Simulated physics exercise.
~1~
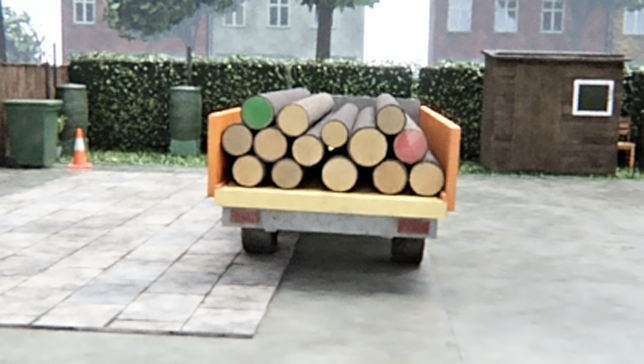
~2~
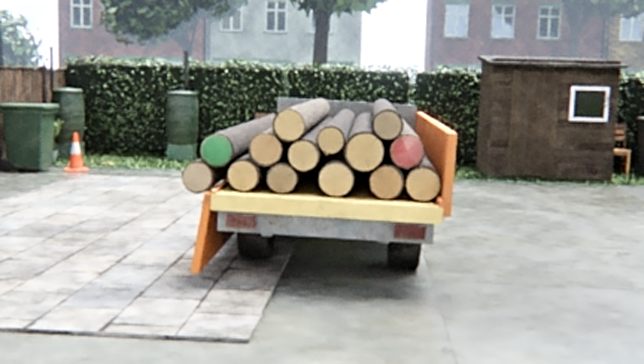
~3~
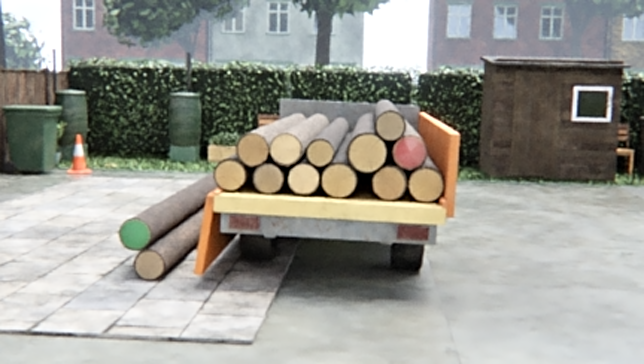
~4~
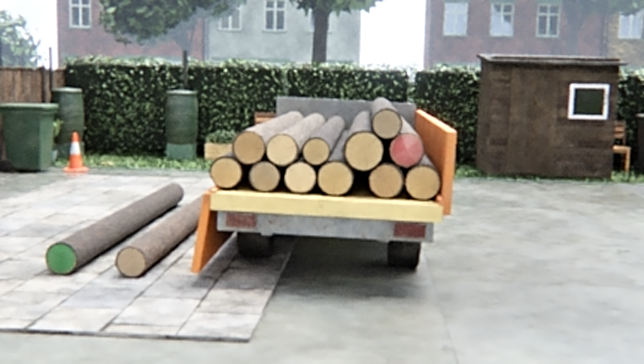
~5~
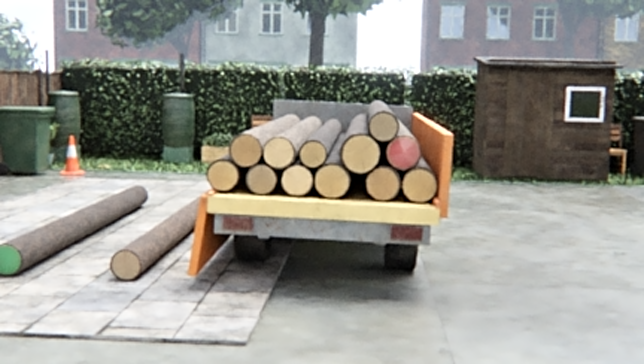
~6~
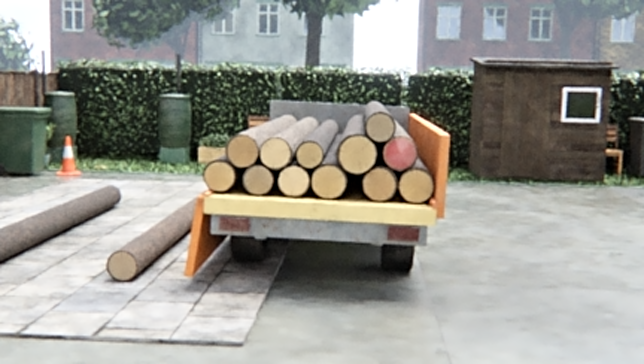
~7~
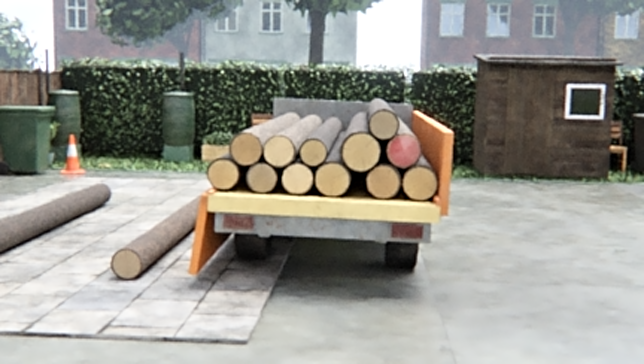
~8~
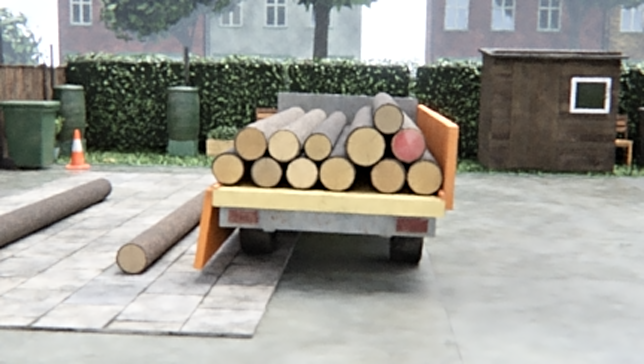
Green-ended log and another pole dropping off a trailer's opened left side and rolling apart, the red-ended one staying stacked aboard.
